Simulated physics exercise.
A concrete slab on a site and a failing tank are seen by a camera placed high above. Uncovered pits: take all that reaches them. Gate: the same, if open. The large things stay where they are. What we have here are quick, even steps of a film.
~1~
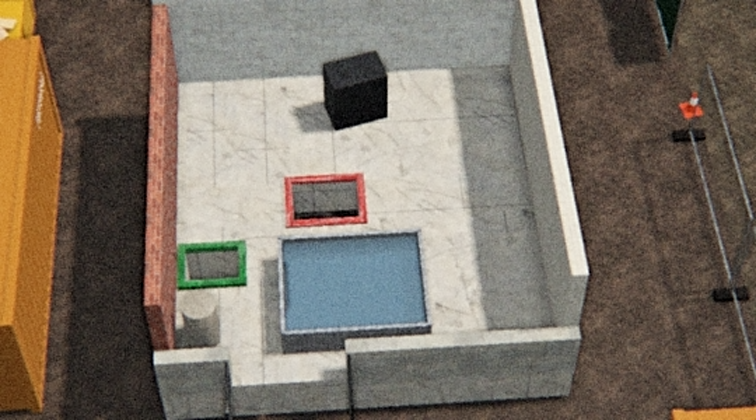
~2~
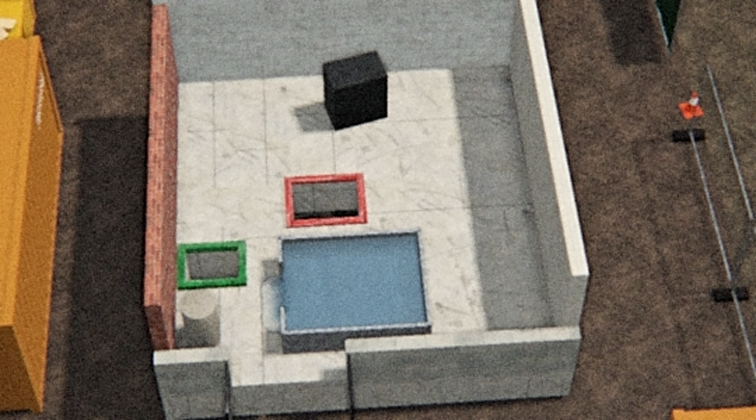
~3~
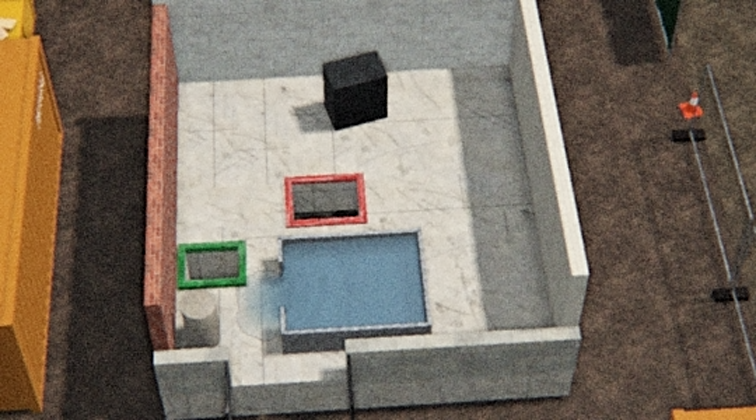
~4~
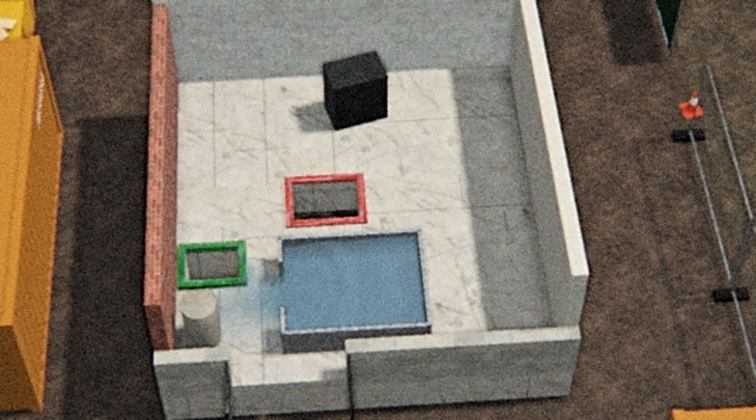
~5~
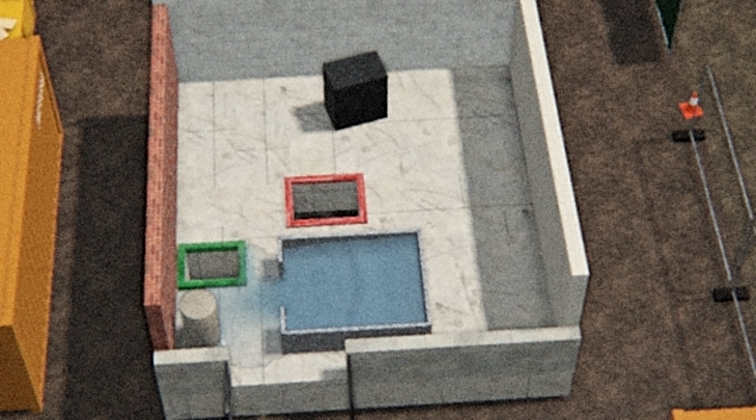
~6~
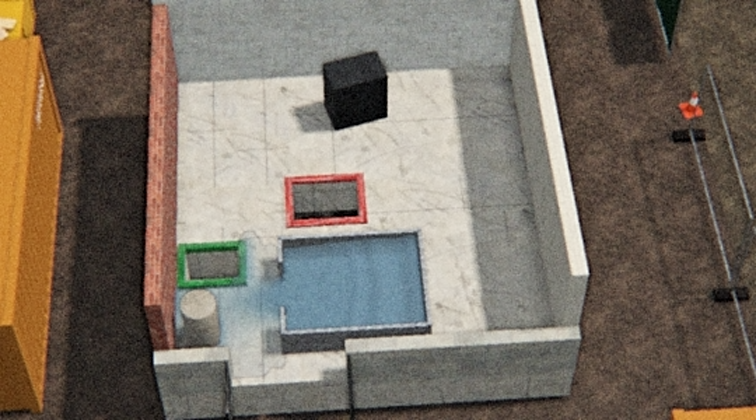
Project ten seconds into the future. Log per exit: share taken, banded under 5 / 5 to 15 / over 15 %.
At the end, gate: Past fifteen per cent, green pit: Past fifteen per cent, red pit: Beneath five per cent.
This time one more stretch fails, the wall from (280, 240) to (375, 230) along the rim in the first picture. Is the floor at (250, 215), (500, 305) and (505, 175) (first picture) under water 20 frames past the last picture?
So the first one is drenched, the next left untouched, and the last left untouched.
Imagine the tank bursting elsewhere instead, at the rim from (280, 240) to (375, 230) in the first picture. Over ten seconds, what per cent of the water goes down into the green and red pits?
Near enough: Green 0 percent, red 45 percent.
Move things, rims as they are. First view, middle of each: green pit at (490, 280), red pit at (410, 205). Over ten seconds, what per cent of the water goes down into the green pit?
Out of every hundred parts, the green pit gets 0.
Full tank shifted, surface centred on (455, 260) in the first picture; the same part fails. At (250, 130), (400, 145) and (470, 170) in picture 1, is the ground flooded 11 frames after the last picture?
Location one: Bone dry; location two: Bone dry; location three: Bone dry.
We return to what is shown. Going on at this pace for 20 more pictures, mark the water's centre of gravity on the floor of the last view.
About (304, 302) in the last view.
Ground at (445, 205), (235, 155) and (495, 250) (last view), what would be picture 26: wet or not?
Taking them in the order given: Spared, then swamped, then spared.
A moment on, water covers 15 % of the floor; the gate 0 %, the green pit 1 %, the red pit 0 %.
Next, water covers 20 % of the floor; the gate 1 %, the green pit 5 %, the red pit 0 %.
Then, water covers 25 % of the floor; the gate 6 %, the green pit 12 %, the red pit 0 %.
Later, water covers 35 % of the floor; the gate 15 %, the green pit 19 %, the red pit 0 %.
In the end, water covers 50 % of the floor; the gate 26 %, the green pit 22 %, the red pit 0 %.
